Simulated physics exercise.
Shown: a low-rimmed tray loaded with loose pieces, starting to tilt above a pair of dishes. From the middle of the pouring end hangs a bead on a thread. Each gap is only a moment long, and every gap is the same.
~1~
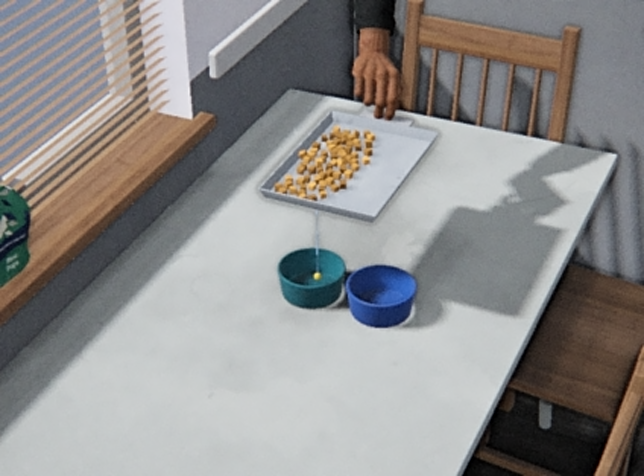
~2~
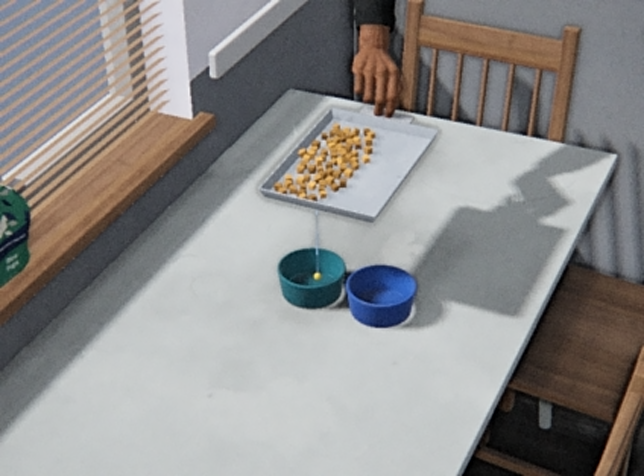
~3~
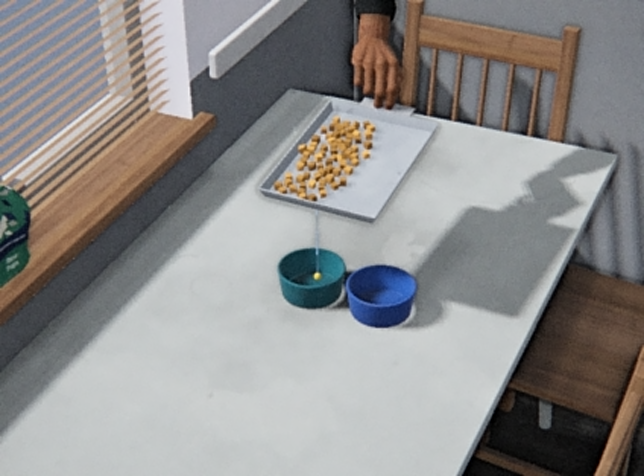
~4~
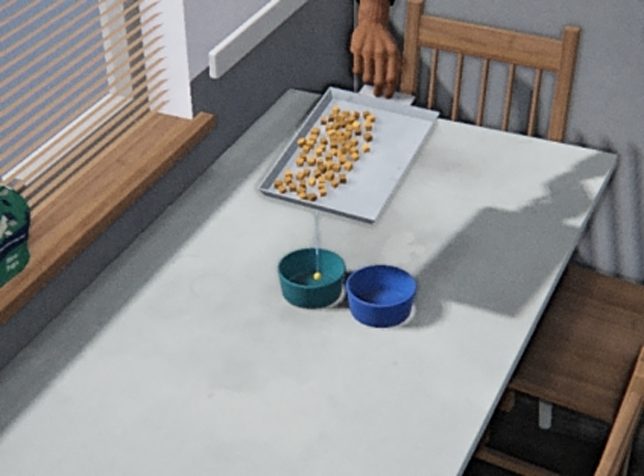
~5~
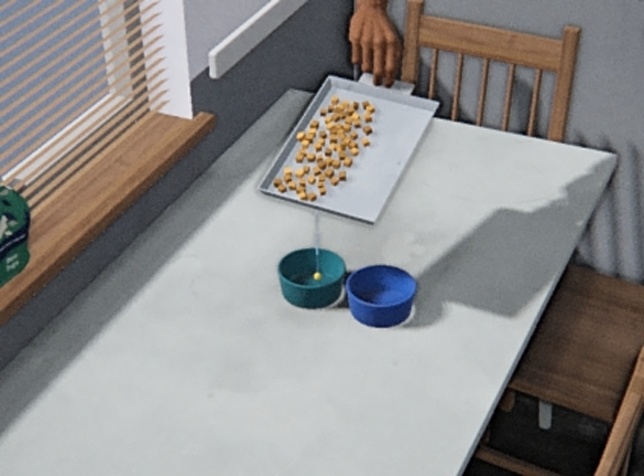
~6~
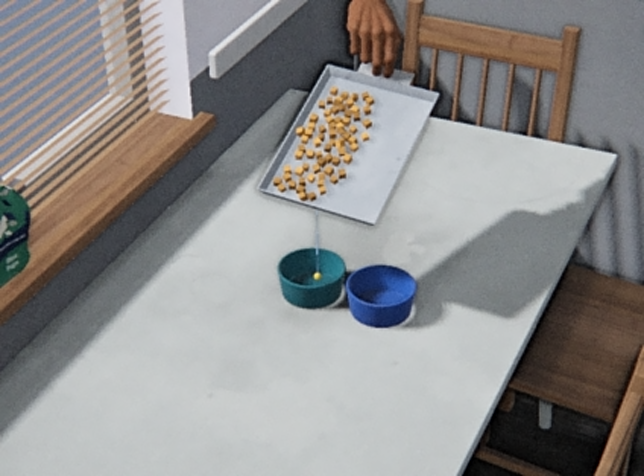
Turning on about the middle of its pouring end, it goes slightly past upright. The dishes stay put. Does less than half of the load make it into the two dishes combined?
Yes - less than half does.
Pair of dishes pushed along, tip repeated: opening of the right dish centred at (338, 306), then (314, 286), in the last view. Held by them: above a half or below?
Try 1: A majority of it. Try 2: A minority of it.
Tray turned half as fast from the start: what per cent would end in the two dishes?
Around 0 percent.
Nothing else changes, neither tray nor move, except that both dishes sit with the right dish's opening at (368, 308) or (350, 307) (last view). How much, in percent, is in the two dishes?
Close to 60 in a hundred, then close to 80 in a hundred.
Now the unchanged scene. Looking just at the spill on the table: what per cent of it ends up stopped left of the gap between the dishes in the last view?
That's about 70 per cent of the spill.
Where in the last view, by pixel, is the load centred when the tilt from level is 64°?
(321, 192).
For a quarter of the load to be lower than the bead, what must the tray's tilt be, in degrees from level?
It has tipped about 90 degrees.
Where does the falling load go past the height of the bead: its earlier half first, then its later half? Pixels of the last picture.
Near (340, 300) to start, and near (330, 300) afterwards.
Just after the last frame, tray tipped steeply; every one on the tray.
A moment on, tray tipped past a quarter turn; roughly a third on the tray; roughly half outside both; roughly a quarter in the air.
Further on, tray tipped past a quarter turn; just a few in the right dish; almost all outside both.
When it is over, tray tipped past a quarter turn; just a few in the right dish; not one in the left dish; almost all outside both.
